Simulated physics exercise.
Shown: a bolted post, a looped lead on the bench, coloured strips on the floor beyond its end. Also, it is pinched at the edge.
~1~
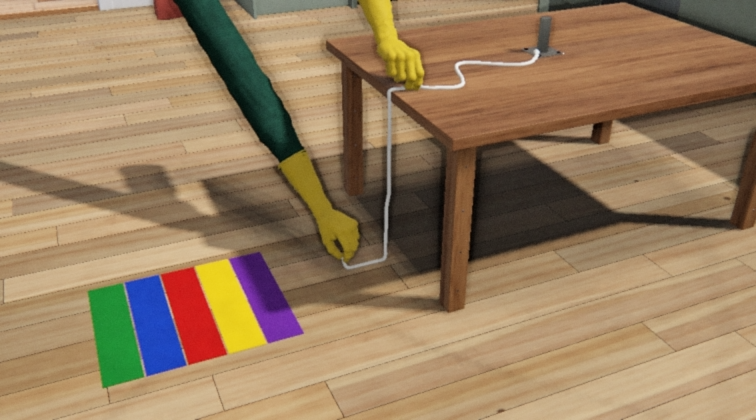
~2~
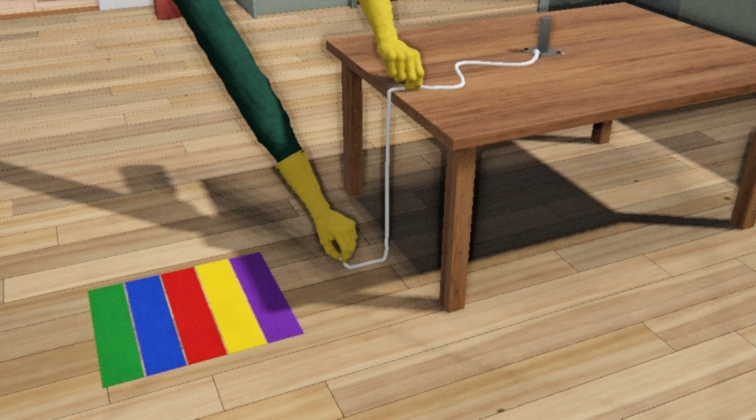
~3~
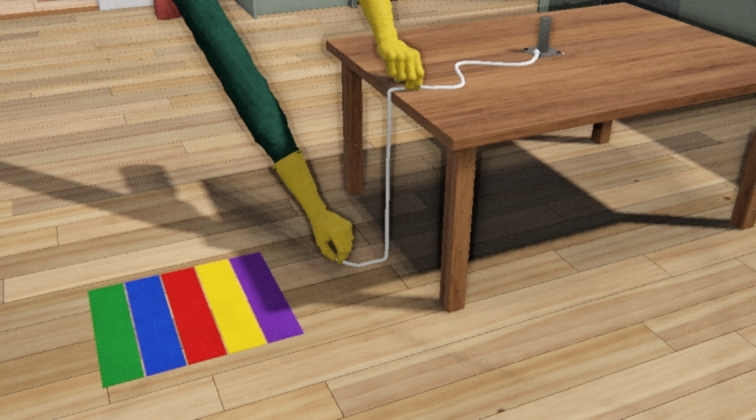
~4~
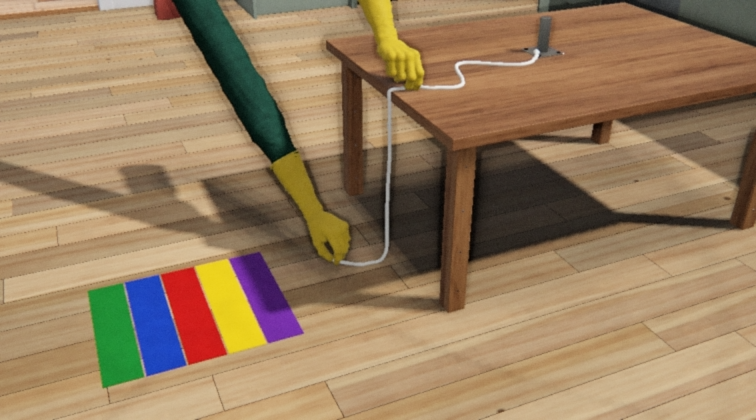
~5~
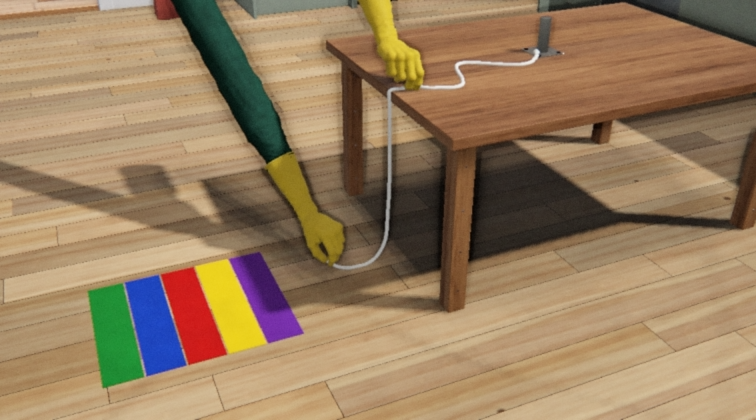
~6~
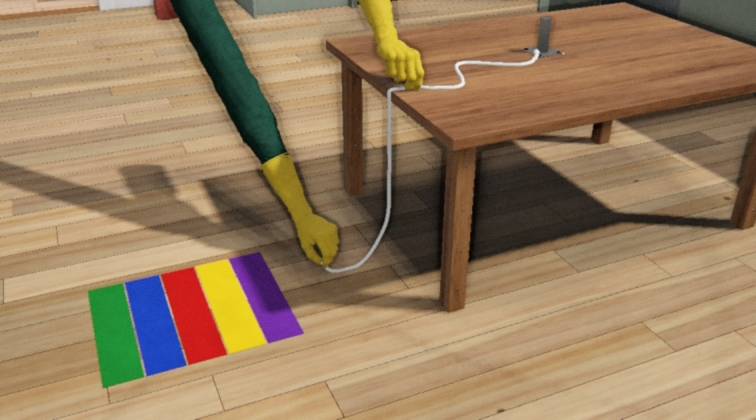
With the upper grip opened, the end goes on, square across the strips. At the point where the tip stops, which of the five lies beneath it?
The blue strip lies beneath it.
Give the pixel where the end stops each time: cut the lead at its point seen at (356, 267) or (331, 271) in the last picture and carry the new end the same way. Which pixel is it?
Taking them in turn, near (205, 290) and near (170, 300).
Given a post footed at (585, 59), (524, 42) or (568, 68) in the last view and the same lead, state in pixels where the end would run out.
Per try, approx.: (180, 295); (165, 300); (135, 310).
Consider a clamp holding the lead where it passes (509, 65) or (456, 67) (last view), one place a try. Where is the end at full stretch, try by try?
I'd put it around (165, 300) the first time and around (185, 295) the second.
Soon after, end near (213, 289); over yellow.
Then, end near (174, 298); over red.
At full stretch, end near (149, 304); over blue. It gets as far as the blue strip.
